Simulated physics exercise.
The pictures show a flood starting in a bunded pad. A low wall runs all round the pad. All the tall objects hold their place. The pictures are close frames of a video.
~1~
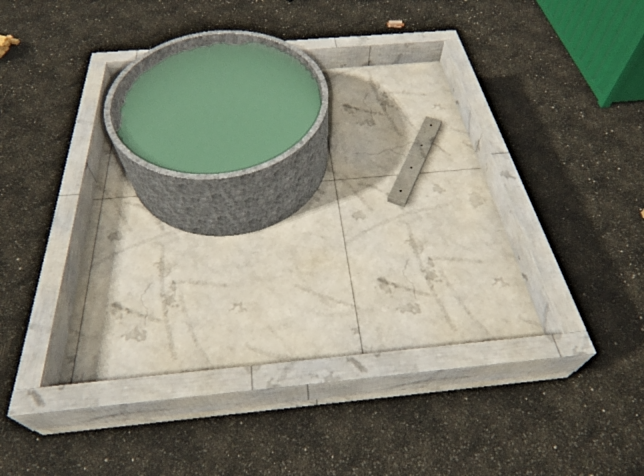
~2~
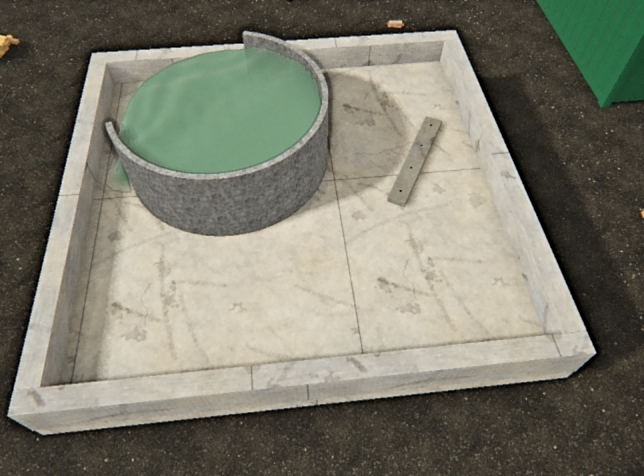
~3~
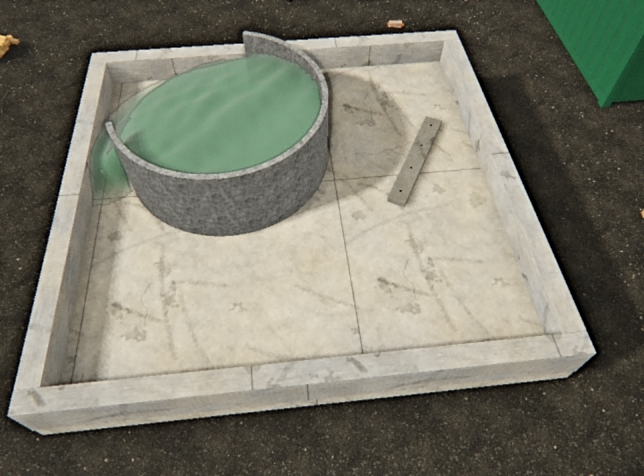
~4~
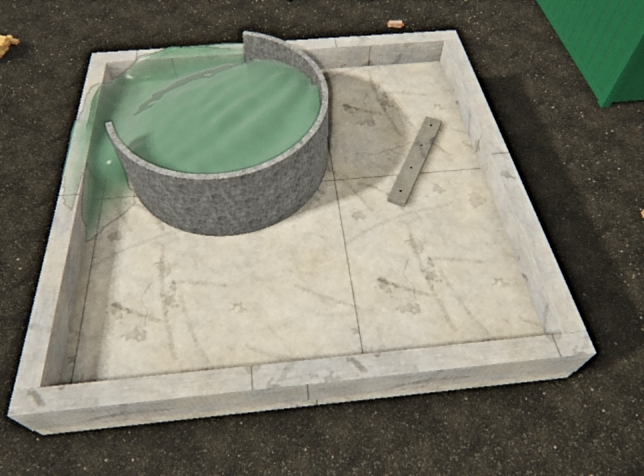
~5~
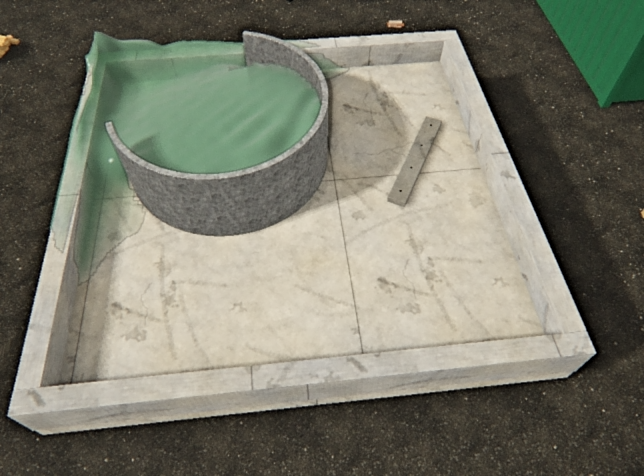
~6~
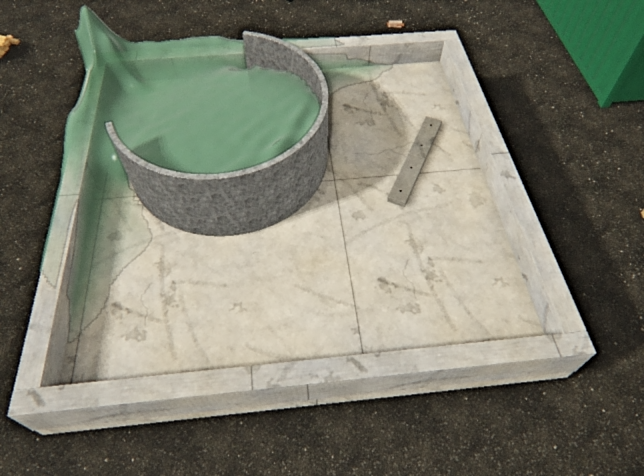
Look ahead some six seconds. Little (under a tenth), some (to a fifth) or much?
The share lost is above a fifth.
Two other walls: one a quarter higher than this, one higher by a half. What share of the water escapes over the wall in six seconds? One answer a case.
Near 18 and 12 in a hundred.
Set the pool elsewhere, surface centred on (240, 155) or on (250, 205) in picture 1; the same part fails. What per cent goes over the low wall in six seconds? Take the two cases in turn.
In turn 18 and 16 per cent.
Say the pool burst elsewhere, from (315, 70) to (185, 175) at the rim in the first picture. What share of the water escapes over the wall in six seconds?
I make it 10 per cent.
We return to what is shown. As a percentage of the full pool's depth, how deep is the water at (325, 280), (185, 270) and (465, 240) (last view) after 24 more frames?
About 4, 2 and 4 per cent.
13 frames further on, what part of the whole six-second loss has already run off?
I make it 95 per cent.
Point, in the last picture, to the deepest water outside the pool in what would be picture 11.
Roughly at (135, 114).
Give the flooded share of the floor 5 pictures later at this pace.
I make it 45 per cent.
A moment on, water covers 35 % of the floor; the low wall has let 8 % over.
Next, water covers 40 % of the floor; the low wall has let 15 % over.
Then, water covers 65 % of the floor; the low wall has let 27 % over.
Later, water covers 80 % of the floor; the low wall has let 28 % over.
In the end, water covers 85 % of the floor; the low wall has let 28 % over.
